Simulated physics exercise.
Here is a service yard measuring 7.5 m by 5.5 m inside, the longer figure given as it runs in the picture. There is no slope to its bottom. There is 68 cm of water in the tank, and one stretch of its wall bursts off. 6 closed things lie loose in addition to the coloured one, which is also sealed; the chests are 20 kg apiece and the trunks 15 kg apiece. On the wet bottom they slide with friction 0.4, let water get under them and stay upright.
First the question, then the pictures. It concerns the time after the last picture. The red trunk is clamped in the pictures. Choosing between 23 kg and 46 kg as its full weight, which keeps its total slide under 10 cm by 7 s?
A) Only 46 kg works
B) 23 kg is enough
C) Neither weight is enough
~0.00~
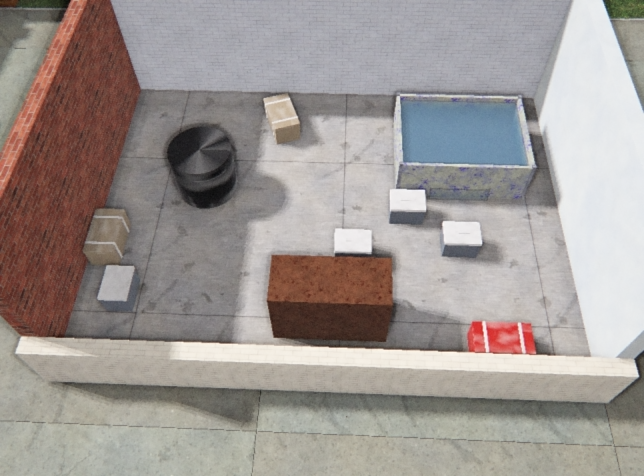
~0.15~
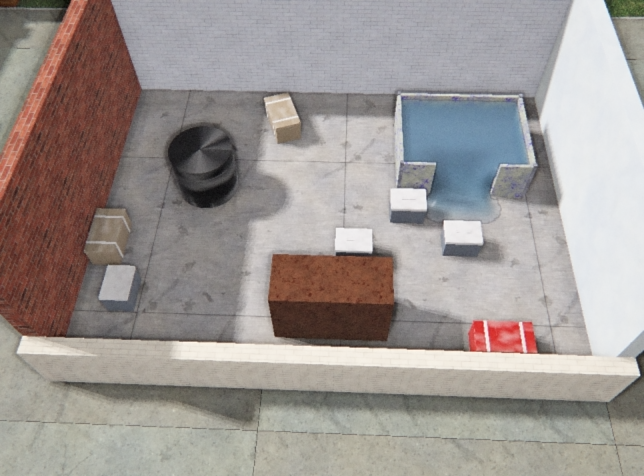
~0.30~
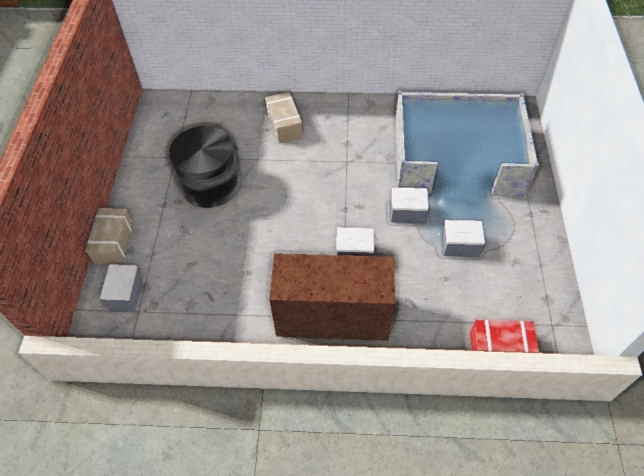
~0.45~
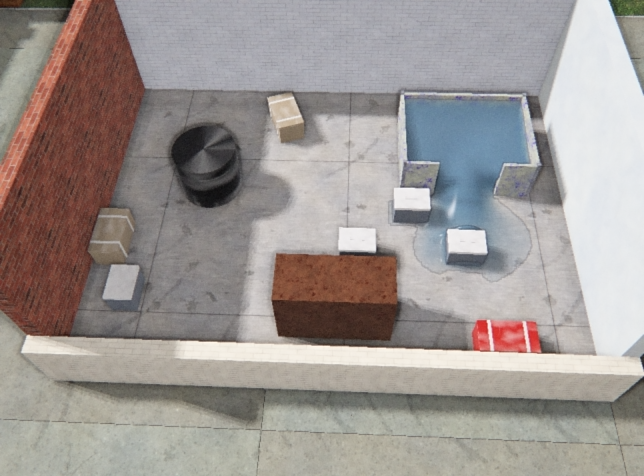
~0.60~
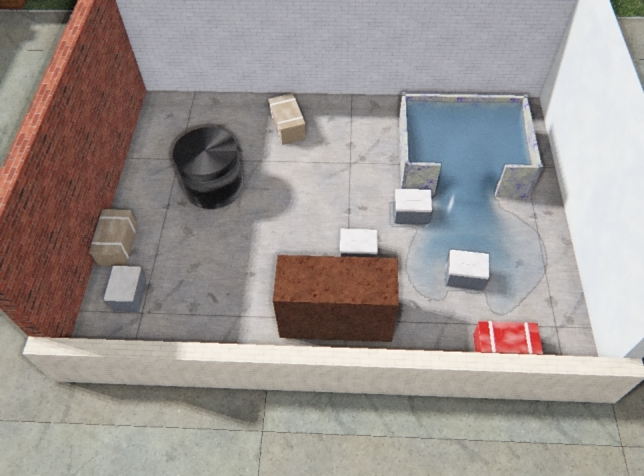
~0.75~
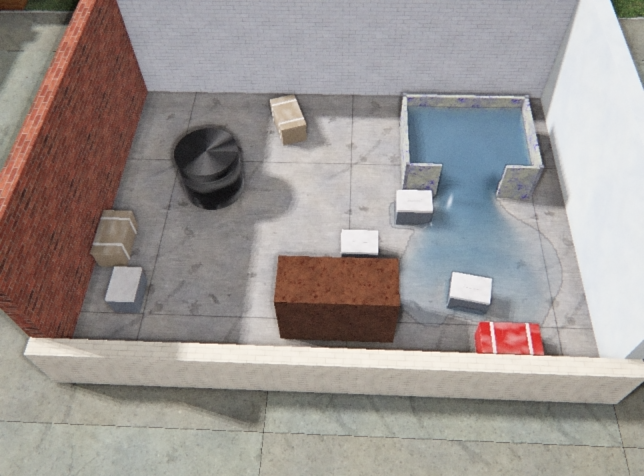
The answer is C.
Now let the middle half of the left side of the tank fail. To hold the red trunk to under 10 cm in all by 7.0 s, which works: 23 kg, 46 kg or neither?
Result: Lighter option succeeds.
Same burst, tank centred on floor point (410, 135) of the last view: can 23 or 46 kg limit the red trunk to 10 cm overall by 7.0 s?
In that case, simply put, both options fail.
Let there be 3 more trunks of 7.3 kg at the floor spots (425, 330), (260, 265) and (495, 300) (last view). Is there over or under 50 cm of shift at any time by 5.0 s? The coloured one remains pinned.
In the given order, I'd say smaller, greater, greater.
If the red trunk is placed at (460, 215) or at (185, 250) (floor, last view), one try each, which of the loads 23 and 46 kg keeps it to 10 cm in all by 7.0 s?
Well, nothing does it for the first, just the big one for the second.
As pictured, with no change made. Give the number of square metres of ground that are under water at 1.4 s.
Wet: Near 11.5 m2.
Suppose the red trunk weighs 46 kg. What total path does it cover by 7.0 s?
I'd put it near 140 cm in all.
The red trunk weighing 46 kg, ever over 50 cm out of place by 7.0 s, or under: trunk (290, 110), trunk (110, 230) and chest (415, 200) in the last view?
Order as listed: Below threshold / above threshold / below threshold.
After 1.4 s the red trunk would be 13 cm from its start with 23 kg and 13 cm from its start with 46 kg; 6 cm of water round it then.
After 3.1 s the red trunk would be 12 cm from its start with 23 kg and 39 cm from its start with 46 kg; 23 cm of water round it then.
After 4.9 s the red trunk would be 21 cm from its start with 23 kg and 41 cm from its start with 46 kg; 17 cm of water round it then.
After 7.0 s the red trunk would be 40 cm from its start with 23 kg and 18 cm from its start with 46 kg; 13 cm of water round it then.
